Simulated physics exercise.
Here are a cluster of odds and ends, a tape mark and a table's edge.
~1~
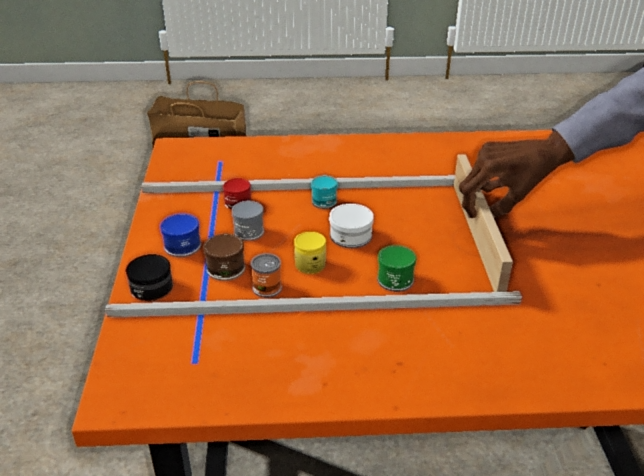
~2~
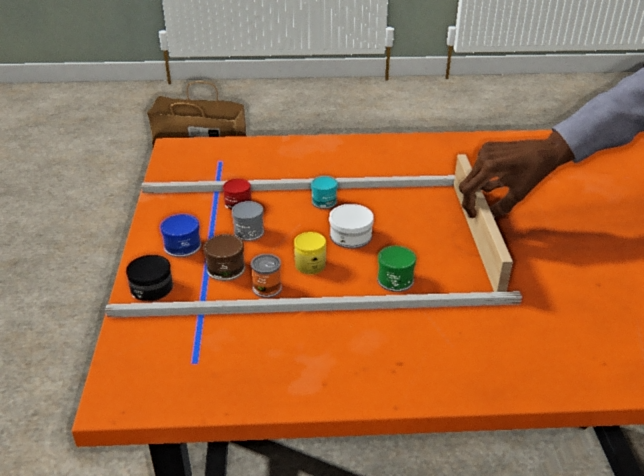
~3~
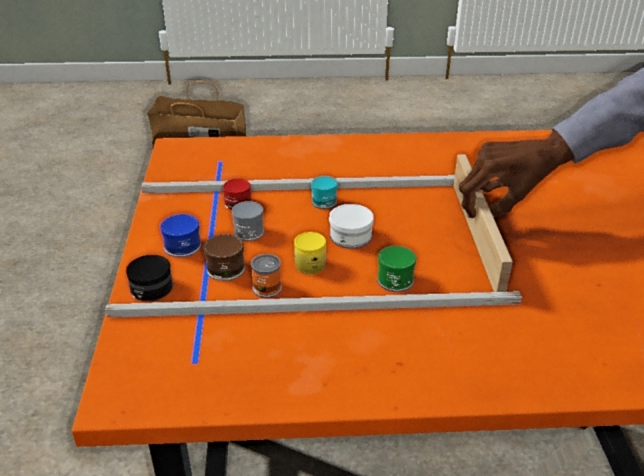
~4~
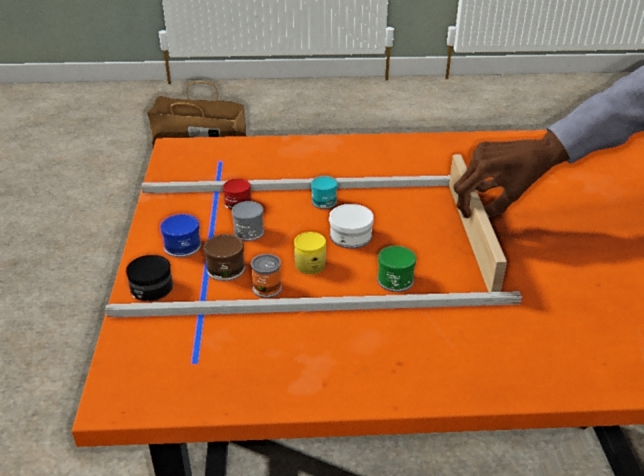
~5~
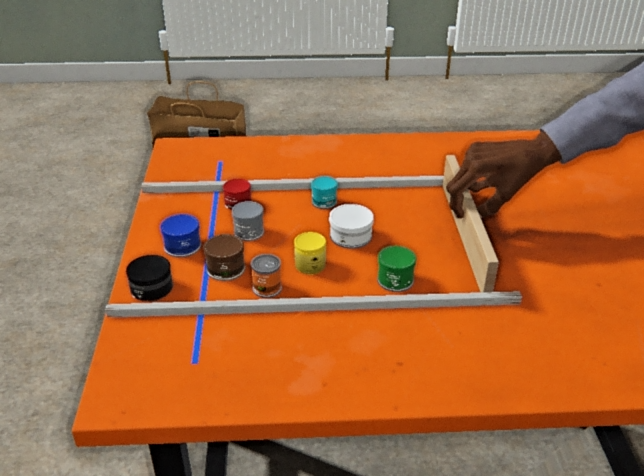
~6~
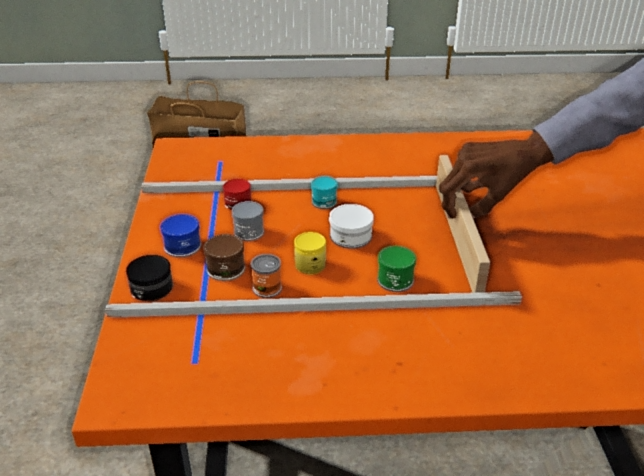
To begin with, a hand holds a wooden board upright at the right end of two pale rails on an orange table, with colourful tubs and tins scattered between them, near a blue tape line. The hand then slides the board slightly left, while the containers stay still.
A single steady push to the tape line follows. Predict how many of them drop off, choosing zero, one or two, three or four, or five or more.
Zero drop off.
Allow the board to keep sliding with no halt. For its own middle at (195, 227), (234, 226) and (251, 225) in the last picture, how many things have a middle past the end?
The counts: 1, 0 and 0.
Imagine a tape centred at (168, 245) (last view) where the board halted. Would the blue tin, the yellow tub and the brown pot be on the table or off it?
In order, the blue tin goes off the edge, then the yellow tub keeps its spot, then the brown pot goes off the edge.
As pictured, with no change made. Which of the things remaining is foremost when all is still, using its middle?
That's the black tub.
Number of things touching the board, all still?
Contact count: 4.
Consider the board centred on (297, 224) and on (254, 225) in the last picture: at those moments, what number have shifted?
Moved so far: 6, then 8.
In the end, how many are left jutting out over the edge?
It's 1.
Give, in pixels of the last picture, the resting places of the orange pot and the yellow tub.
First (152, 286), then (191, 254).
A little later, none off yet; black tub at rest near (150, 278); blue tin at rest near (181, 235); brown pot at rest near (225, 257).
When it is over, the number that fall off is zero.
